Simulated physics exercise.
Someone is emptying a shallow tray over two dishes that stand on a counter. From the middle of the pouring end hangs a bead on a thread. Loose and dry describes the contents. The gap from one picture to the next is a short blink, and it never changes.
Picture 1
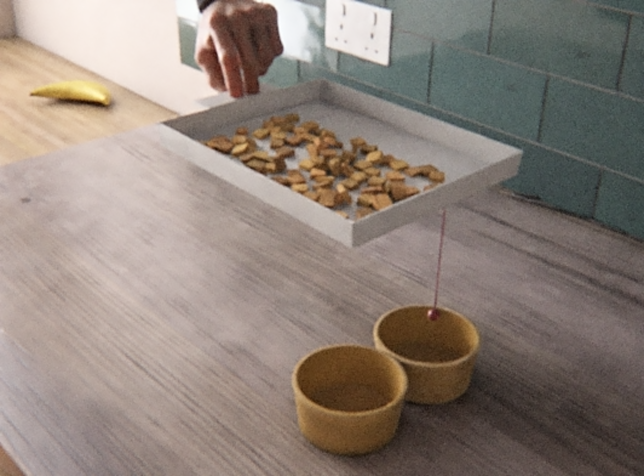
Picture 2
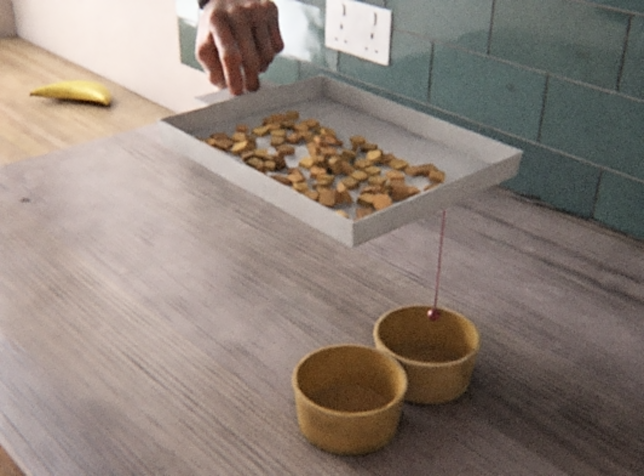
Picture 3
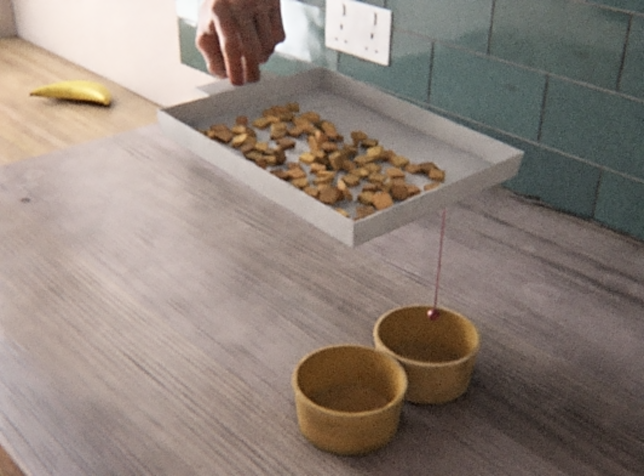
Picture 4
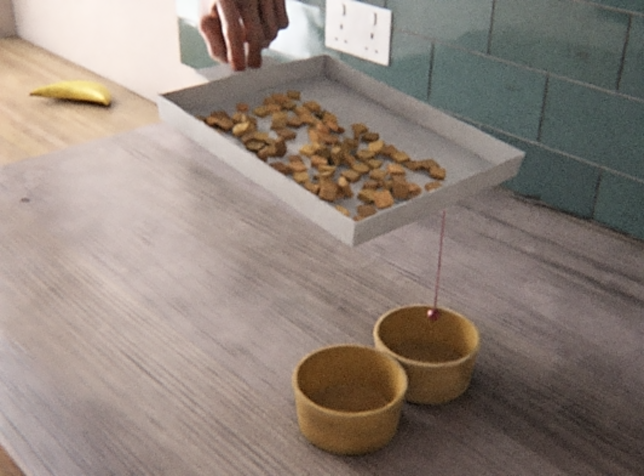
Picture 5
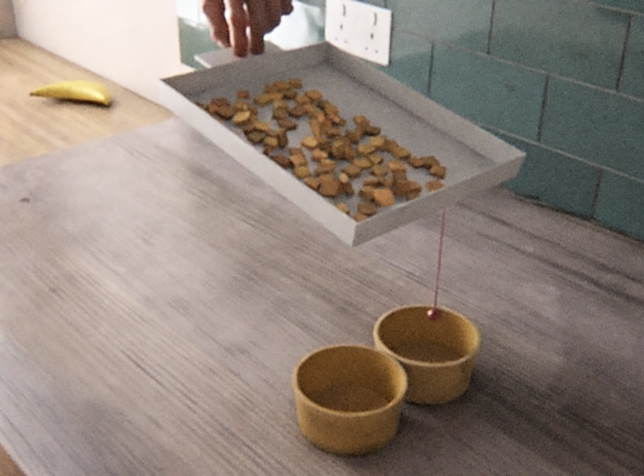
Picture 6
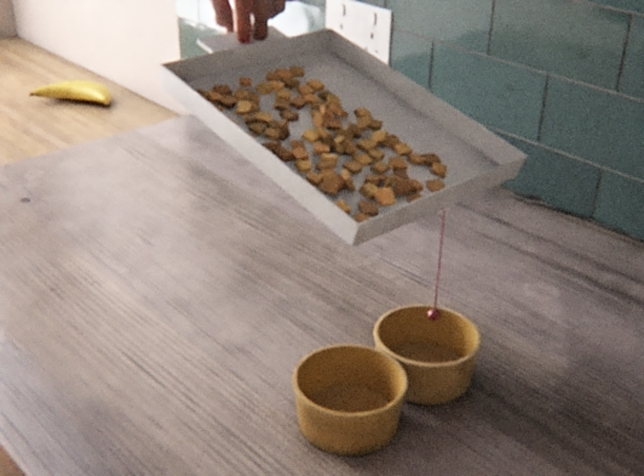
The clip shows a hand at the far end of a shallow grey tray of brown cereal squares, gradually raising that end so the tray slants, while two tan dishes and a small hanging bead stay still below.
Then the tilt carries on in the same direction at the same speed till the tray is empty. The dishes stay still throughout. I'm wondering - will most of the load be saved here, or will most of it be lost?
A lesser share is caught.
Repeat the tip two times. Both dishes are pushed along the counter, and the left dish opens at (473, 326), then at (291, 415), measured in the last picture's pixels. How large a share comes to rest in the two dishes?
The first try yields 30% and the second yields 10%.
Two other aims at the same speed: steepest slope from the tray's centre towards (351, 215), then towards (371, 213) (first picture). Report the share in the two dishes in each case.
About 90 % and 80 %.
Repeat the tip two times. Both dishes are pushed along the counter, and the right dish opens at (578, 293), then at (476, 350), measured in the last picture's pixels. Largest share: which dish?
The dish at left, then the dish at right.
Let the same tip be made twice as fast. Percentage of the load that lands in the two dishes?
Share: Around 10%.
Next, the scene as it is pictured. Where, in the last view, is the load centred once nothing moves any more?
Resting centre, last frame: Roughly (501, 411).
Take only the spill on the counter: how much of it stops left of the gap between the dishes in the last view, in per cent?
It comes to about 0 percent.
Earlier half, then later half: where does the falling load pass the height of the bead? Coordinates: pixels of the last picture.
Points: About (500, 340), then about (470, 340).
Soon, tray tipped steeply; all on the tray.
A while on, tray tipped right over; nearly all on the tray; a stray few in the left dish; a small part outside both.
Towards the end, tray tipped past a quarter turn; a stray few in the left dish; a small part in the right dish; nearly all outside both.
Finally, tray tipped past a quarter turn; a stray few in the left dish; a small part in the right dish; nearly all outside both.
